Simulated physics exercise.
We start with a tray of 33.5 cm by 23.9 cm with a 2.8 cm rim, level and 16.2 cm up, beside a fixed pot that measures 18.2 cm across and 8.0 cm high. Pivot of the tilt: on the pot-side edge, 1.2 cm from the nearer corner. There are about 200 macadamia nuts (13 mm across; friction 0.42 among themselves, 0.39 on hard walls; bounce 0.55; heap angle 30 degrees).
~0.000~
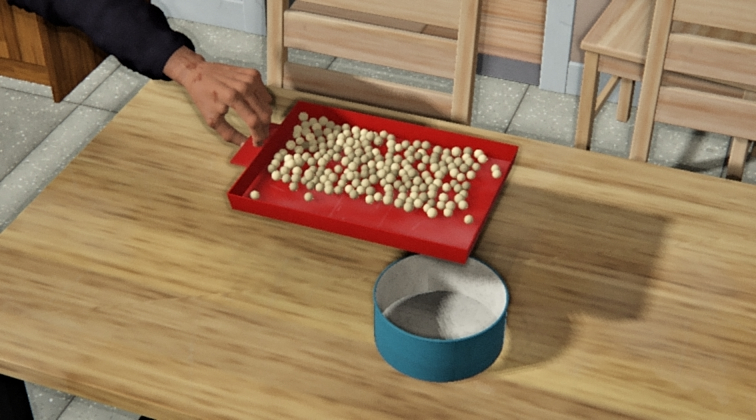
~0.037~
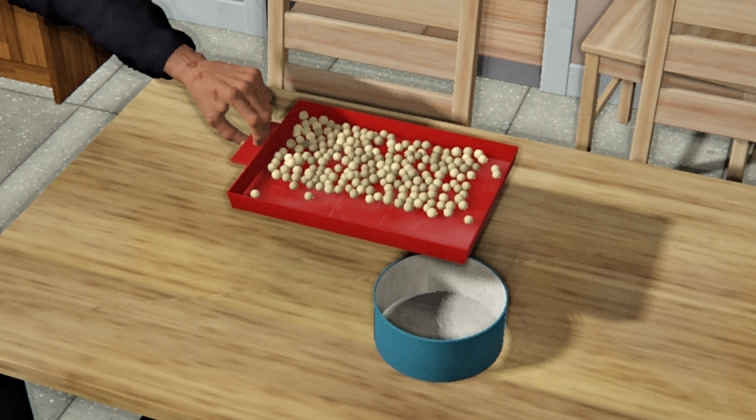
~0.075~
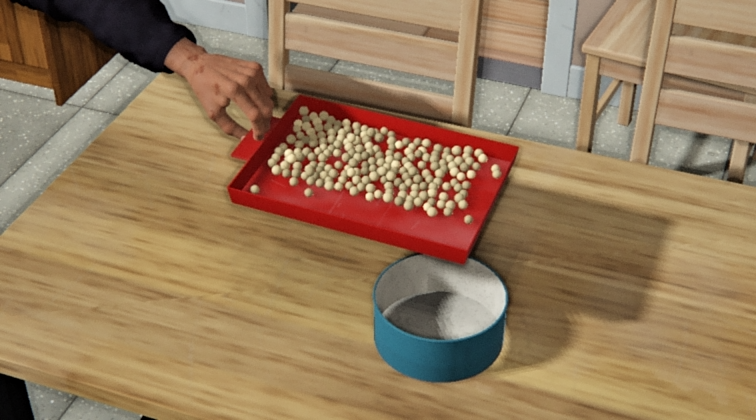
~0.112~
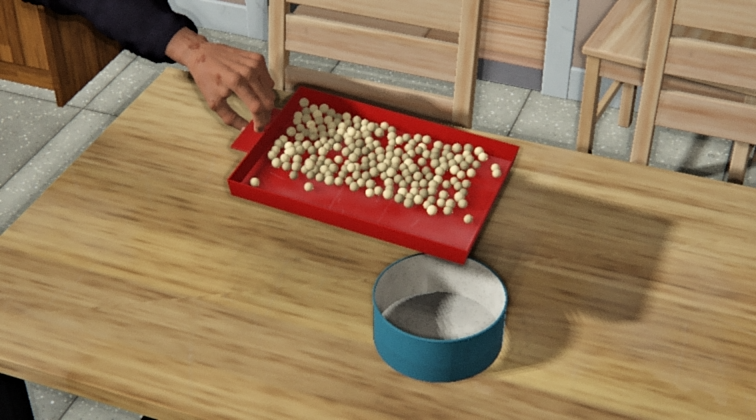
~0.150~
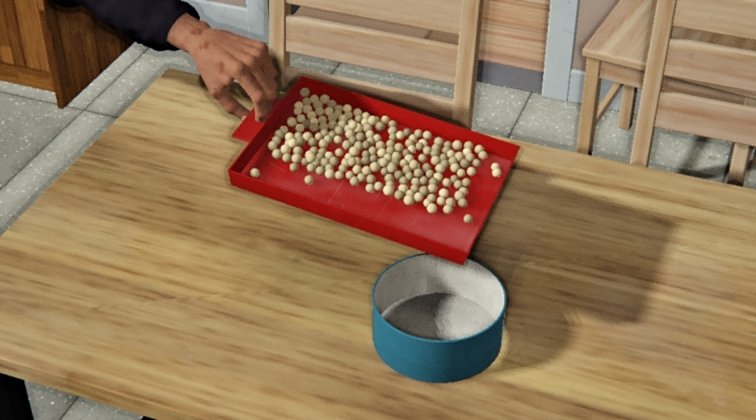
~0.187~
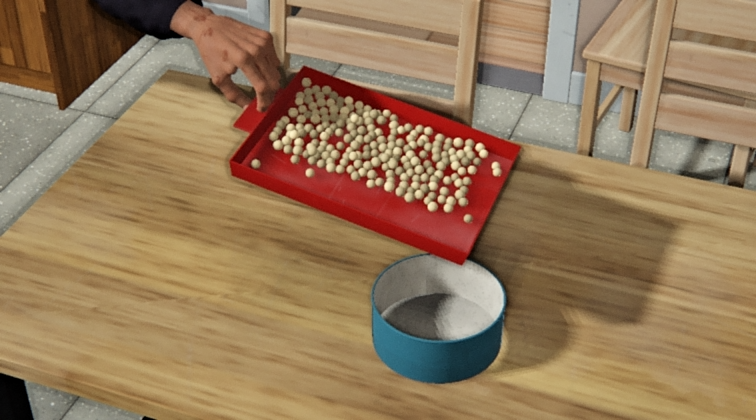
A hand slowly lifts the left end of a red tray of round nuts.
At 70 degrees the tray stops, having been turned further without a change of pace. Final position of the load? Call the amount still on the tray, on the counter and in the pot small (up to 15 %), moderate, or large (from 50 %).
At the end, tray: Large, counter: Moderate, pot: Small.
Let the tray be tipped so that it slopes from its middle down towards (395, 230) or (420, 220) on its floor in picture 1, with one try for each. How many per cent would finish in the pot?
15 and 5 %.
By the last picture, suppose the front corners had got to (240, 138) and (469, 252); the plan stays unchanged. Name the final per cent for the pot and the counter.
Pot 0 % / counter 60 %.
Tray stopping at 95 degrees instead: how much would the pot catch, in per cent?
In that case some 5 per cent.
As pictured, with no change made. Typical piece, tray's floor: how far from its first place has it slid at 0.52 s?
Roughly 7 cm.
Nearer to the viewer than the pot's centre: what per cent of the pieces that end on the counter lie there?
About 50 percent of the spill.
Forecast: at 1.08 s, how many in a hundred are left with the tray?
Roughly 80 percent of the load, I'd say.
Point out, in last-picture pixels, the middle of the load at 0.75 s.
(482, 188), roughly.
After 0.52 s, tilt 40 degrees; the tray holds 100 %, the pot 0 %.
After 0.75 s, tilt 59 degrees; the tray holds 100 %, the pot 0 %.
After 1.08 s, tilt 70 degrees; the tray holds 80 %, the pot 0 %.
By 2.2 s all is still; tray 75 %, counter 25 %, pot 0 %.
